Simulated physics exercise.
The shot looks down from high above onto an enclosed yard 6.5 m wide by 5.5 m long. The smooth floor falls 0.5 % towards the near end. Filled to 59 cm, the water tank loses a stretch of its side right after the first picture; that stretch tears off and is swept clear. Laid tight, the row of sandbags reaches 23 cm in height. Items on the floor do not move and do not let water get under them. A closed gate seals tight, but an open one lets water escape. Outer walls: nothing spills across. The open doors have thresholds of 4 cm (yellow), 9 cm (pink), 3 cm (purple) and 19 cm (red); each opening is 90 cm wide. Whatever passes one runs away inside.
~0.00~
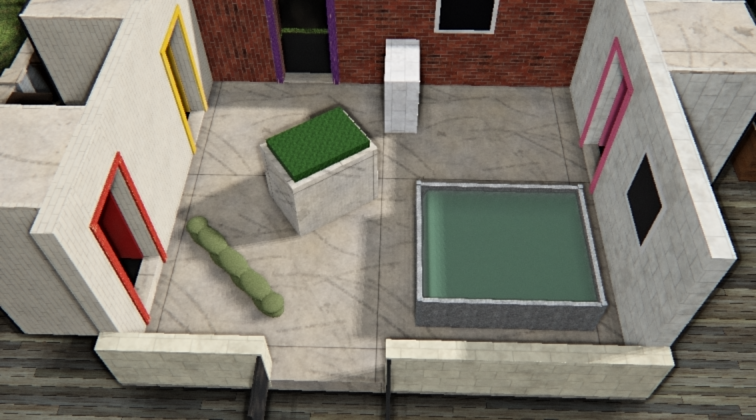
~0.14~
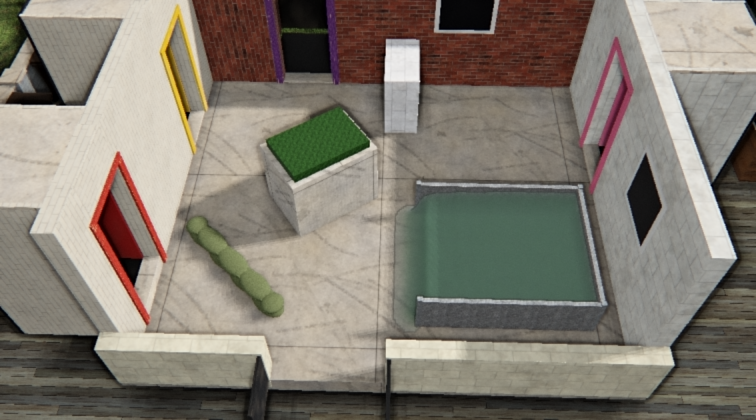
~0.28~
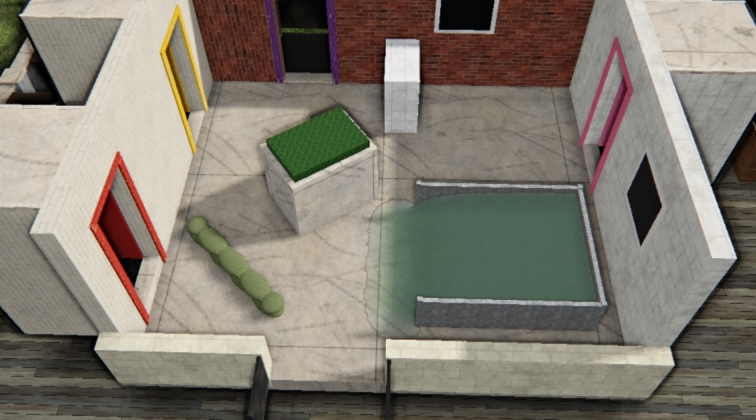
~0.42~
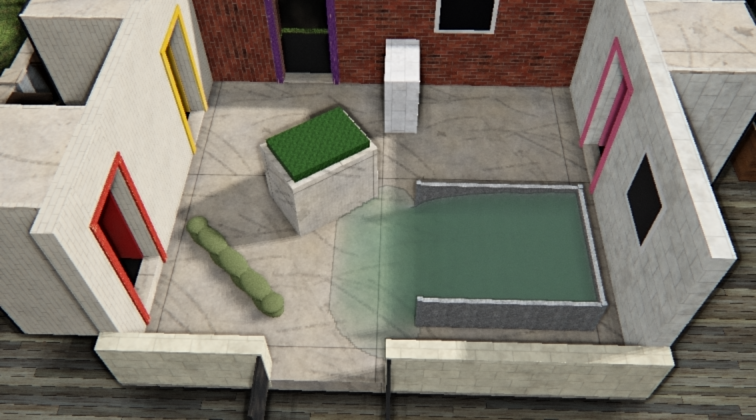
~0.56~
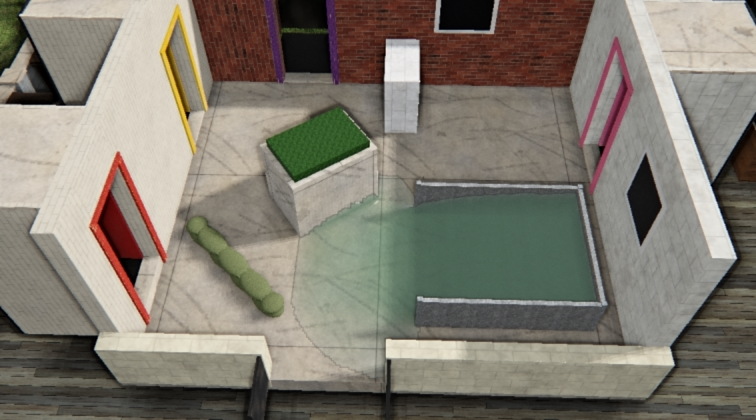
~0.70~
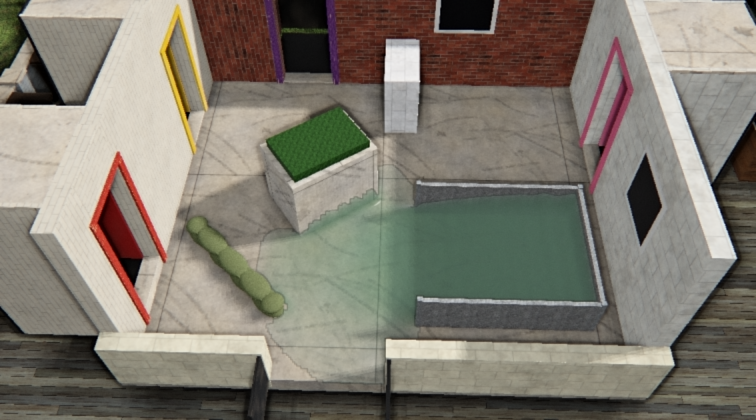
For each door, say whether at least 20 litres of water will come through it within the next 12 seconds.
At the yellow door the limit will be outstripped. At the pink door the limit will not be outstripped. At the purple door the limit will be outstripped. At the red door the limit will not be outstripped.
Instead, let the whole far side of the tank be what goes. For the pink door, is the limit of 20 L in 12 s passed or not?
Against that limit: Pink beyond it.
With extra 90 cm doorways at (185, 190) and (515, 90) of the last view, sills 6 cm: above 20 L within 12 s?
Taking them in order, the first is too much and the second fine.
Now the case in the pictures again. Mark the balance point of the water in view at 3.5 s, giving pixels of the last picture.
At about (331, 236).
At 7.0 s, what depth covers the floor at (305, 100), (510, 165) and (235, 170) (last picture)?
Listed order: 7 / 1 / 7 cm.
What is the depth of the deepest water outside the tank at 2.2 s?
About 42 cm.
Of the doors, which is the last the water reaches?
It's the pink door.
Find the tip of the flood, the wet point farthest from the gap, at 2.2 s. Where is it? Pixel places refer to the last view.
I'd put it near pixel (210, 98) of the last picture.
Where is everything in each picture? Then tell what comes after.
In the first frame, still water, 59 cm deep, in the water tank at (504, 243).
In the second frame, water pours out at (420, 258) and has run 1.1 m, to (414, 208); typically 7 cm deep outside, 59 cm at the water tank's back.
In the third frame, the front is at (388, 332), 1.2 m from the gap at (420, 259); 1.3 m2 of floor is under water; 59 cm left at the back of the water tank.
In the fourth frame, water pours out at (420, 259) and has run 1.5 m, to (380, 192); typically 9 cm deep outside, 59 cm at the water tank's back.
In the fifth frame, water pours out at (420, 259) and has run 1.8 m, to (302, 314); typically 8 cm deep outside, 59 cm at the water tank's back.
In the sixth frame, the front is at (271, 239), 2.3 m from the gap at (420, 259); 5.0 m2 of floor is under water; 55 cm left at the back of the water tank.
After 1.4 s water covers 30 % of the floor and is deepest (44 cm) near (260, 280); yellow door not reached, pink door not reached, purple door not reached, red door not reached.
After 2.2 s water covers 45 % of the floor and is deepest (42 cm) near (271, 291); yellow door 8 cm at the sill, 0 L in, pink door not reached, purple door not reached, red door 17 cm at the sill, 0 L in.
After 3.5 s water covers 60 % of the floor and is deepest (27 cm) near (231, 91); yellow door 9 cm at the sill, 14 L in, pink door not reached, purple door 10 cm at the sill, 0 L in, red door 13 cm at the sill, 0 L in.
After 7.0 s water covers 80 % of the floor and is deepest (14 cm) near (380, 101); yellow door 8 cm at the sill, 57 L in, pink door 2 cm at the sill, 0 L in, purple door 7 cm at the sill, 54 L in, red door 10 cm at the sill, 1 L in.
After 12.0 s water covers 95 % of the floor and is deepest (8 cm) near (631, 372); yellow door 7 cm at the sill, 91 L in, pink door 6 cm at the sill, 1 L in, purple door 5 cm at the sill, 93 L in, red door 6 cm at the sill, 1 L in.
